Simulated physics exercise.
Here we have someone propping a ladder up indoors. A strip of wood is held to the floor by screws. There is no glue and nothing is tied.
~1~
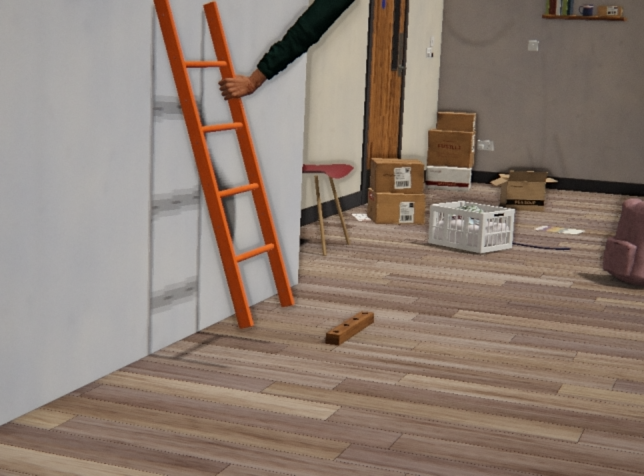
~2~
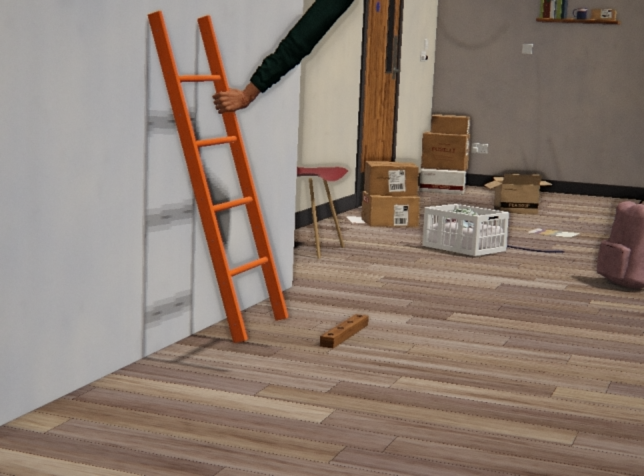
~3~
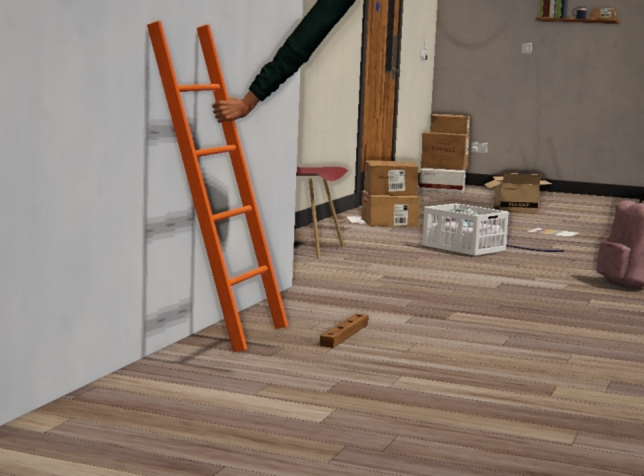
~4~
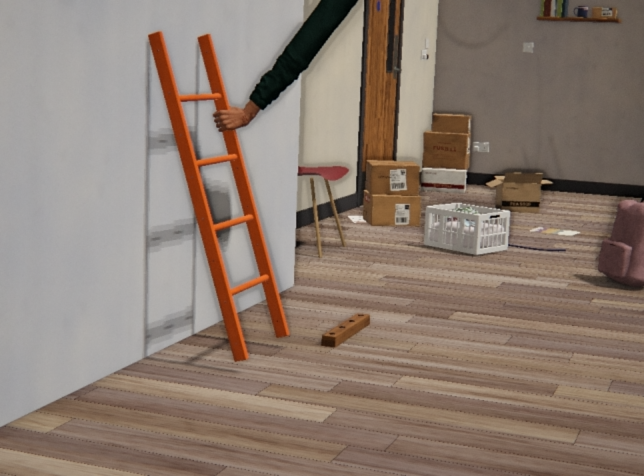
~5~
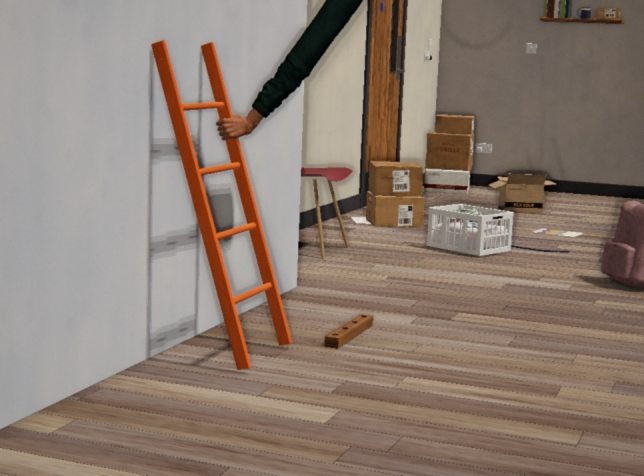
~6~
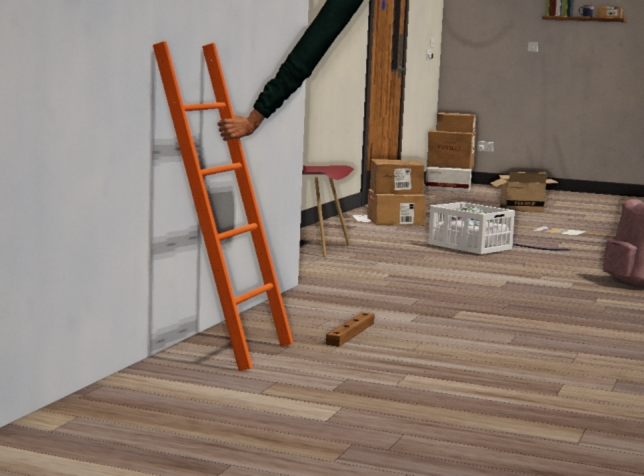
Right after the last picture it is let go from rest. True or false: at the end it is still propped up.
True.
Then, 0.36 s later than the last frame, orange ladder at rest near (226, 201).
When it is over, the orange ladder holds its place, near (226, 201).
